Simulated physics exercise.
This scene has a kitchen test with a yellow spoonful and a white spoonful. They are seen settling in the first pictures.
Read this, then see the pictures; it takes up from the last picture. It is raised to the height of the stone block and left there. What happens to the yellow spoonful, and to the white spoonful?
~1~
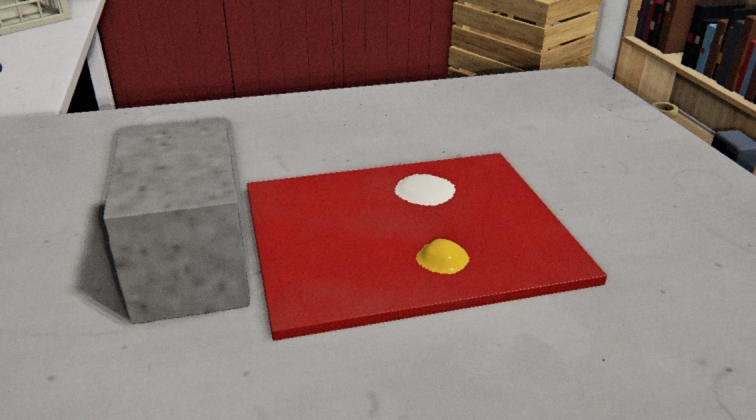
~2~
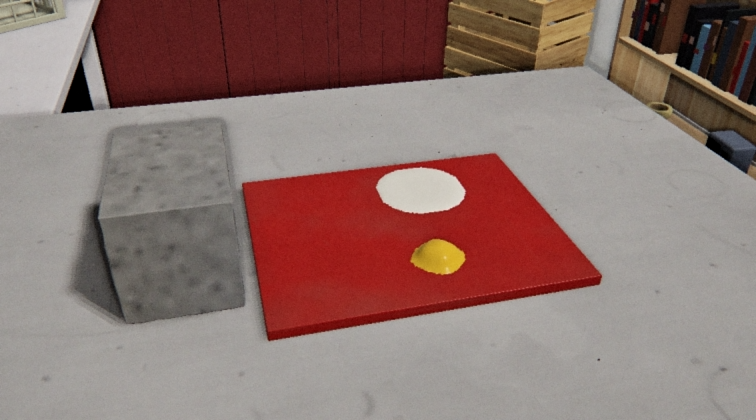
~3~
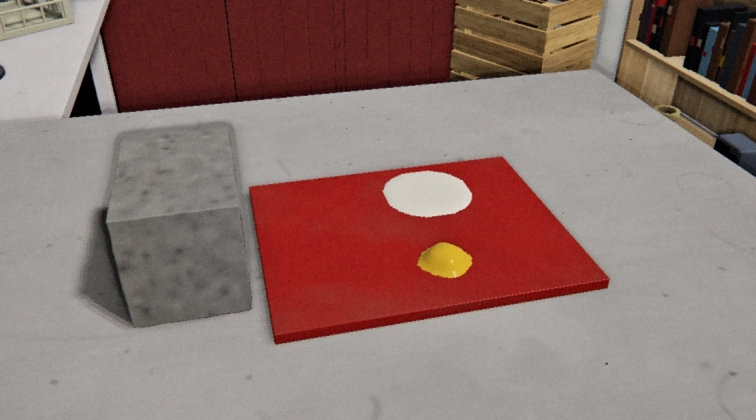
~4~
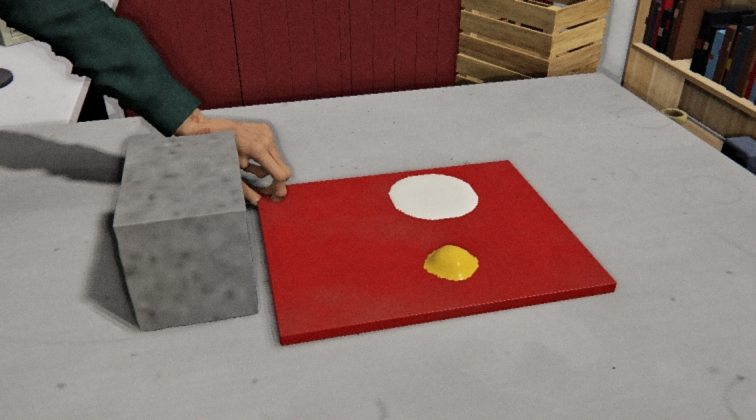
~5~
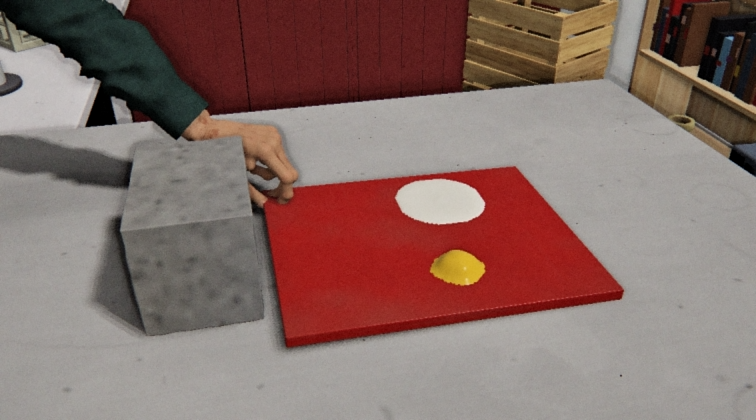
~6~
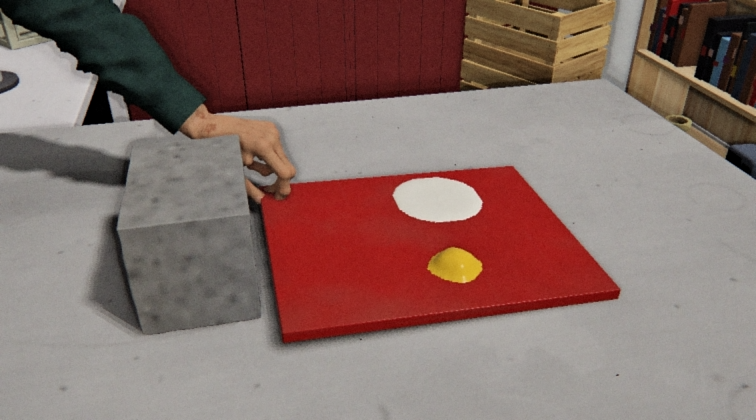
The yellow spoonful stays on the surface. The white spoonful leaves the surface.
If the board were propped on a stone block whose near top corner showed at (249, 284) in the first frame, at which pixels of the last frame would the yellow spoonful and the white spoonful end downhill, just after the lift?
Roughly (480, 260) and (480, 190).
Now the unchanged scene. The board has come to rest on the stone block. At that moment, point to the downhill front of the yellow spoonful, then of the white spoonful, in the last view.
I'd say close to (495, 224) for the first and close to (526, 185) for the second.
A moment on, slope about 23°; the yellow spoonful has not moved; the white spoonful has crept down a long way.
Further on, the yellow spoonful has not moved; the white spoonful is dripping off the low end.
When it is over, slope about 23°; the yellow spoonful has not moved; the white spoonful is dripping off the low end.
